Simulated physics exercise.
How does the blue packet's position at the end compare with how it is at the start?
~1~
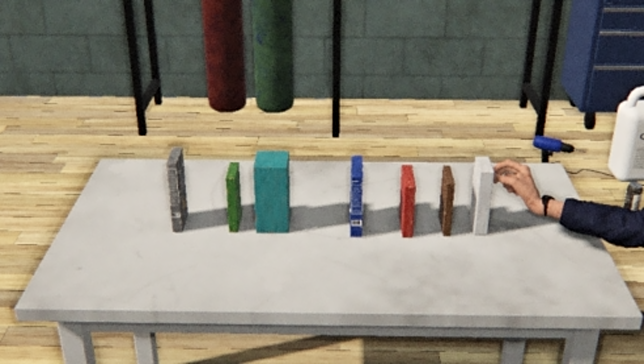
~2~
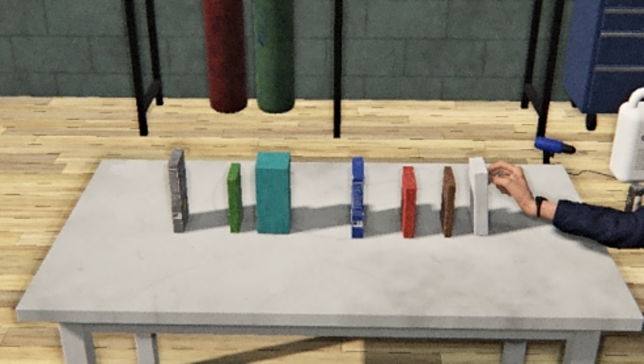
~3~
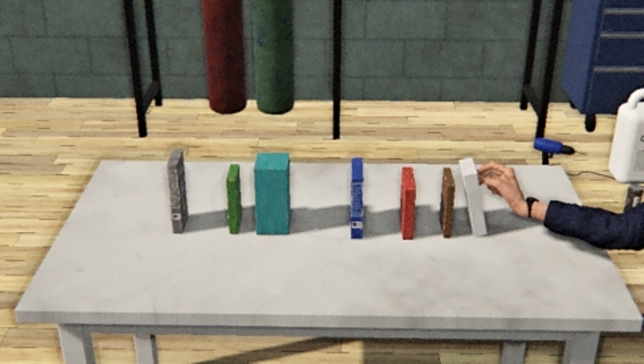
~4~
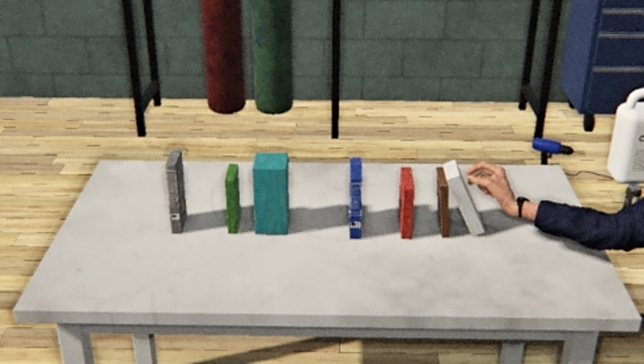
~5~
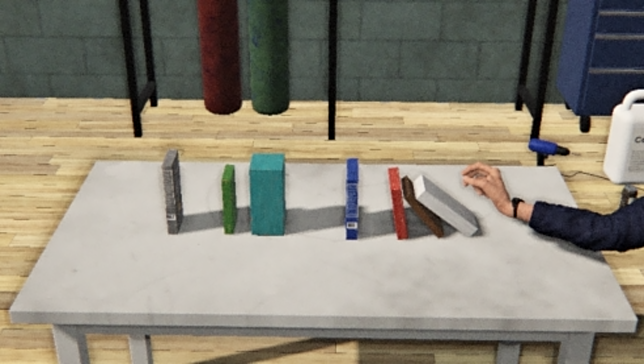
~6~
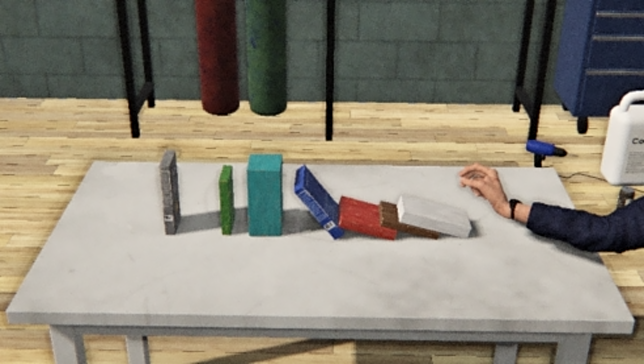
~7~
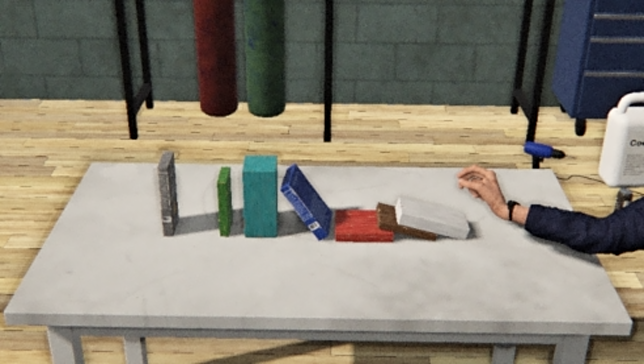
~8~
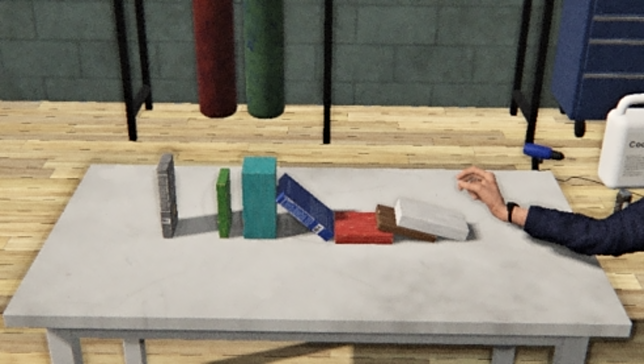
The blue packet stands upright at the start, but at the end it is tilted to the left, leaning against the turquoise block.
